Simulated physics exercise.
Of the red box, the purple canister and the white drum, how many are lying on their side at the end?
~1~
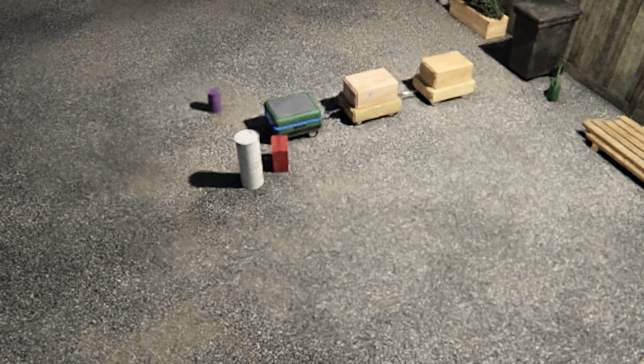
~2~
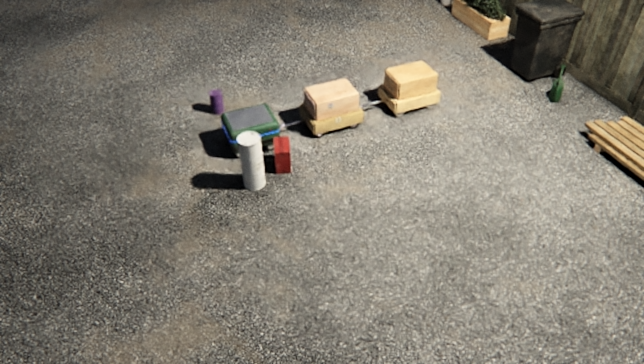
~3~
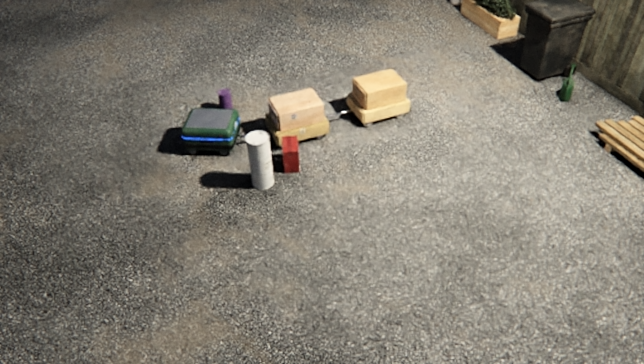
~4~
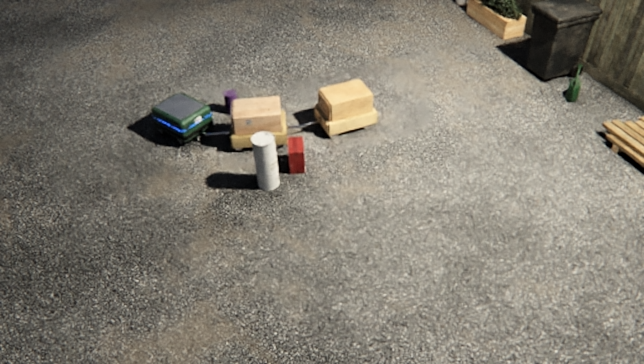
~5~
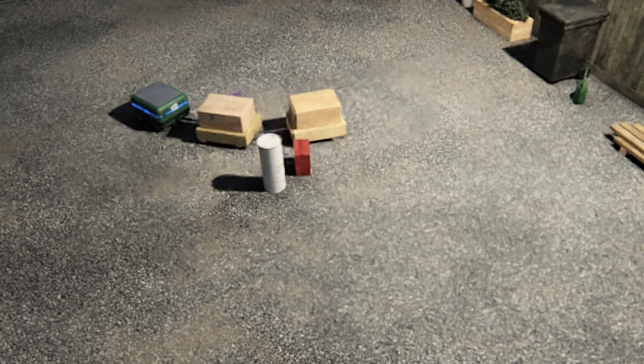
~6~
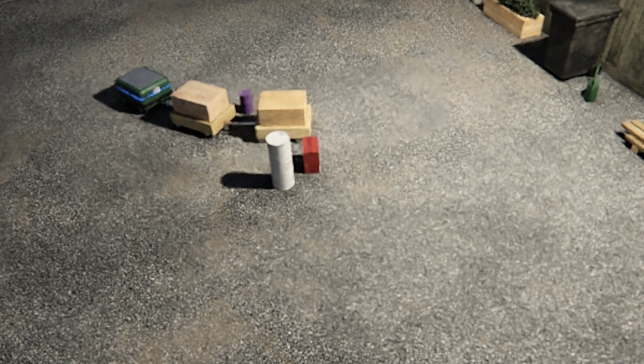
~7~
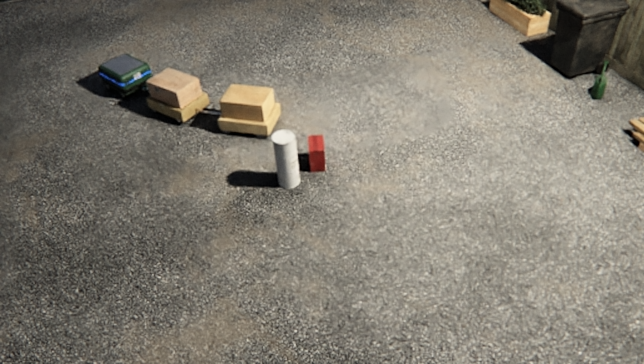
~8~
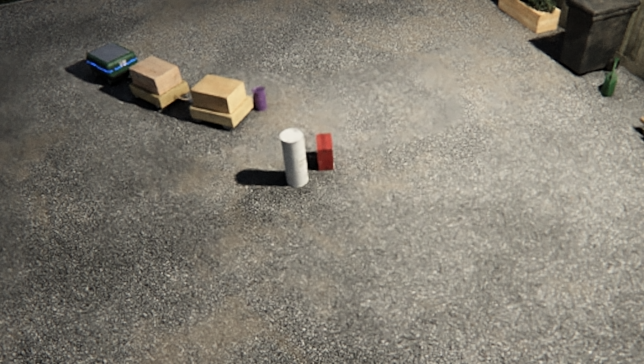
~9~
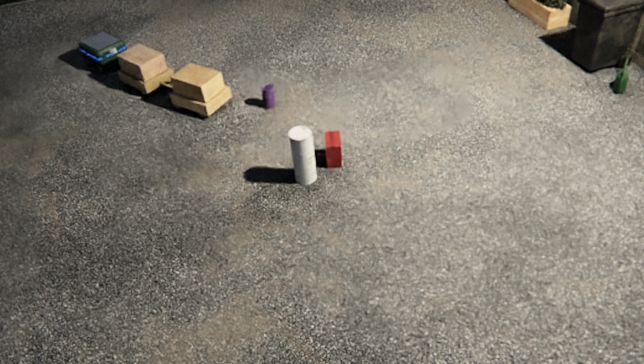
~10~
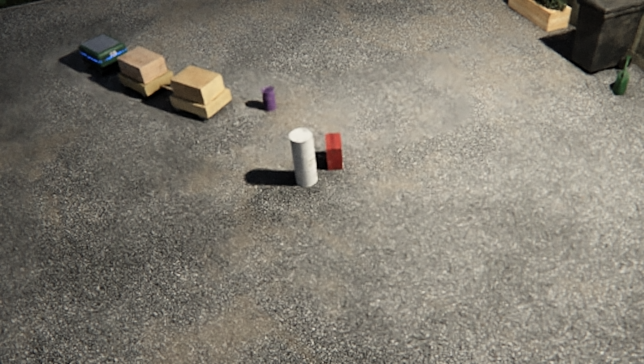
None of them are; the red box, the purple canister and the white drum all still stand upright.
